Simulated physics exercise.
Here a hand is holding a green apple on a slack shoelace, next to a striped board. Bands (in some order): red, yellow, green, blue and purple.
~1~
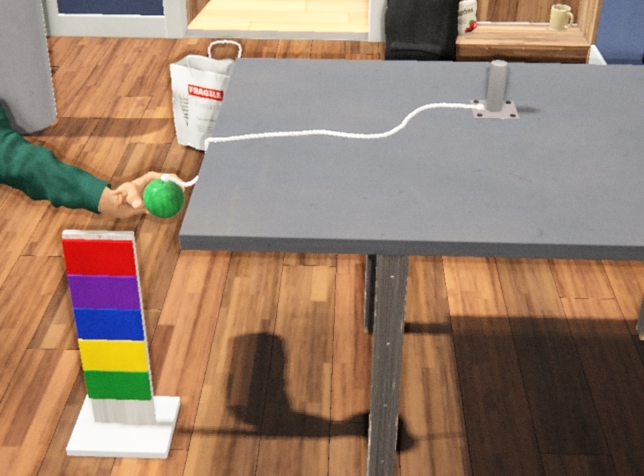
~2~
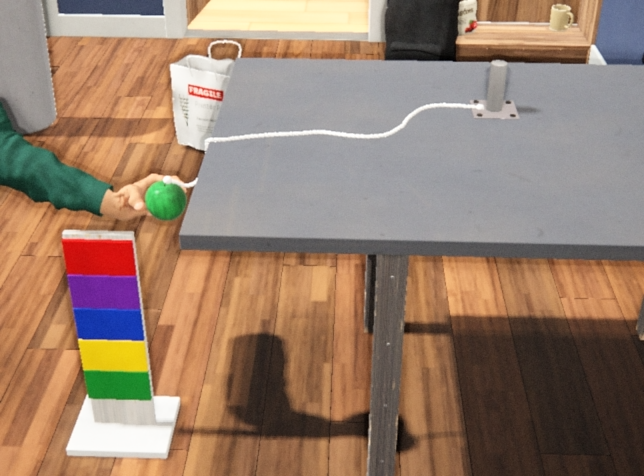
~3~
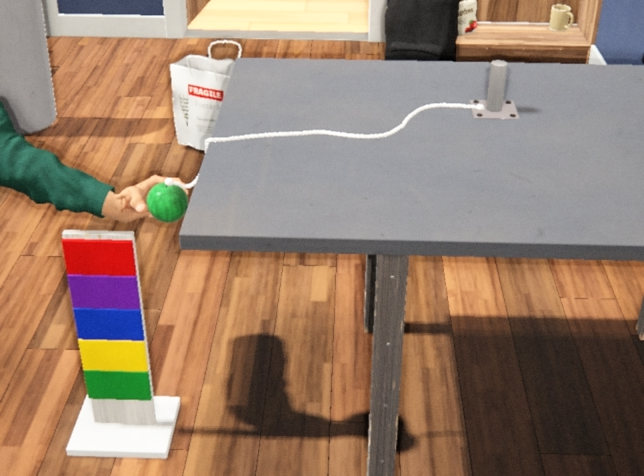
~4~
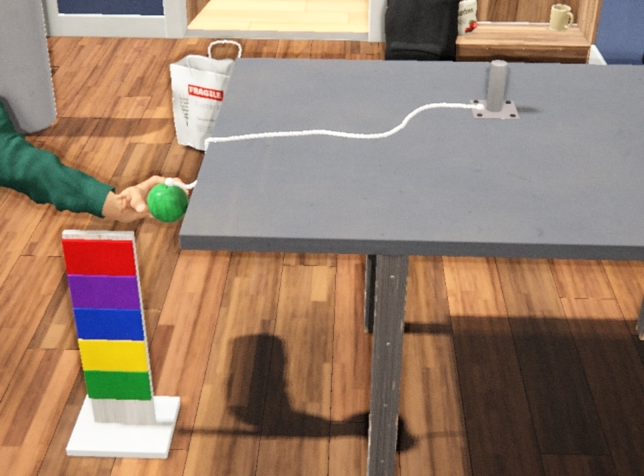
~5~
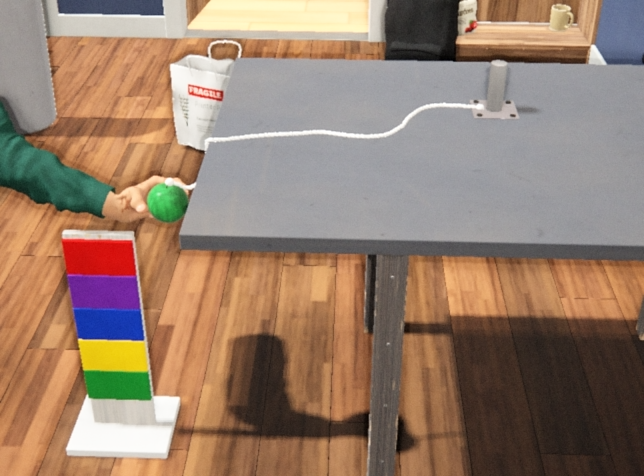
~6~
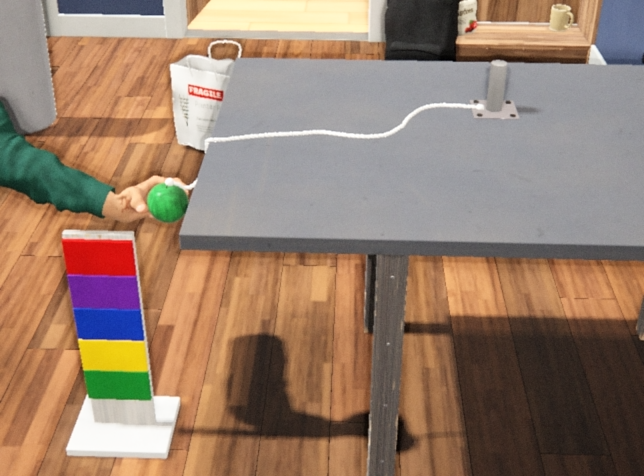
To begin with, a hand in a green sleeve holds a green ball-like object on a slack white cord, which runs across a gray table to a metal post, above a stack of coloured bands. The hand shifts very slightly right, then stays nearly still, with the cord and everything else unmoved.
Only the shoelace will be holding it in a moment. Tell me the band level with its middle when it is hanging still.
That is the red band.
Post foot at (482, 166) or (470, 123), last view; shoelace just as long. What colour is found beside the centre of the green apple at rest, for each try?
Try one - purple; try two - purple.
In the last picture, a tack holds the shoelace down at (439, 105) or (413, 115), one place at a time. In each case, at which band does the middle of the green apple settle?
Going through them one at a time, the answers are red; red.
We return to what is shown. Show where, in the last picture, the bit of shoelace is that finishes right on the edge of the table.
That spot is roughly at (242, 138).
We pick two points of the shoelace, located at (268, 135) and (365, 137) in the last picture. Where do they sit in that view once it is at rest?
They end up at (235, 135) and (329, 125).
Soon after, apple near (207, 249); level with red.
After that, apple near (220, 249); level with red.
In the end, apple near (217, 255); level with red. Its centre hangs level with the red band.
